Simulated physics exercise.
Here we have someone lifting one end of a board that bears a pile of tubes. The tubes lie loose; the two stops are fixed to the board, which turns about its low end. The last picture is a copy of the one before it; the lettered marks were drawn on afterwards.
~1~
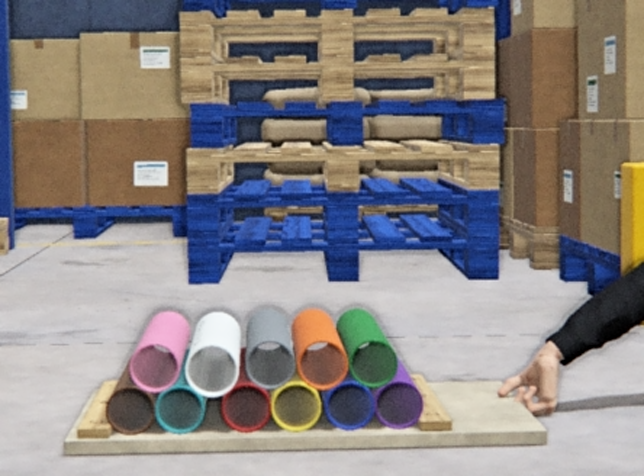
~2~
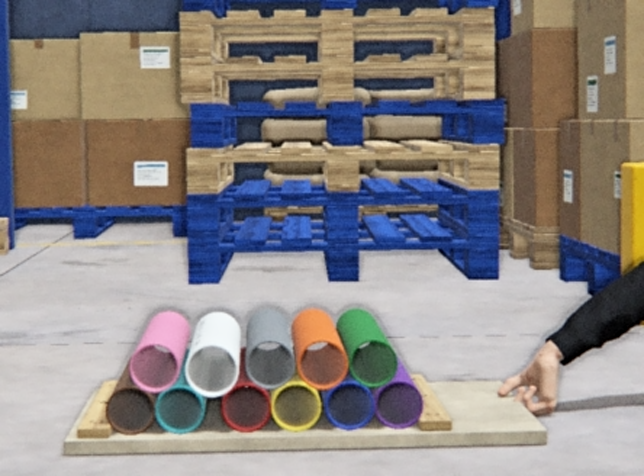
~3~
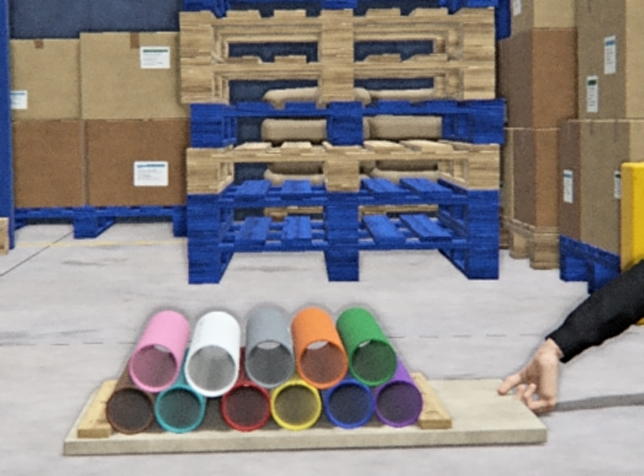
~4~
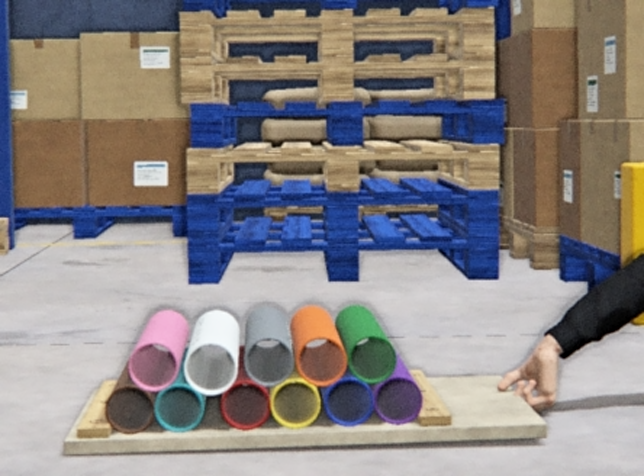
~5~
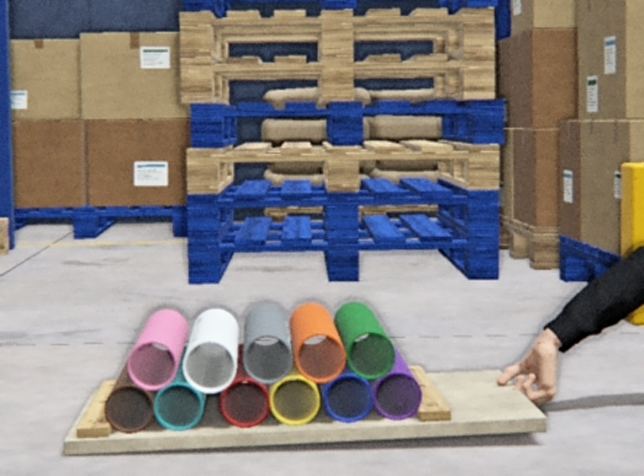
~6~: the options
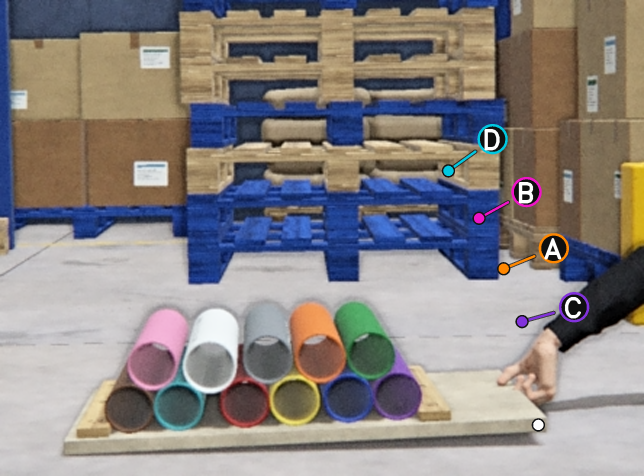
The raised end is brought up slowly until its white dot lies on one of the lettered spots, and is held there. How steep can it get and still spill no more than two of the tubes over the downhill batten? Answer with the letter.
At most to A.
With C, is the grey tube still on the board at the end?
Yes.
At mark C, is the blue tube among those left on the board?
Yes.
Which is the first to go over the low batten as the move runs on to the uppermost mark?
First is the pink one.
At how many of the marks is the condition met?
Two of the four.
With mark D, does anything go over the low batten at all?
Yes, at D.
On the marked copy, A at (504, 269); B at (479, 218); C at (522, 322); D at (449, 171); the white dot at (538, 425).
Taking A. A third of the way, board at 15°.
Two thirds of the way, board at 21°.
When it is over, board at 21°, one over the low batten (pink).
As for the rest, B eleven over the low batten; C none over the low batten; D eleven over the low batten.
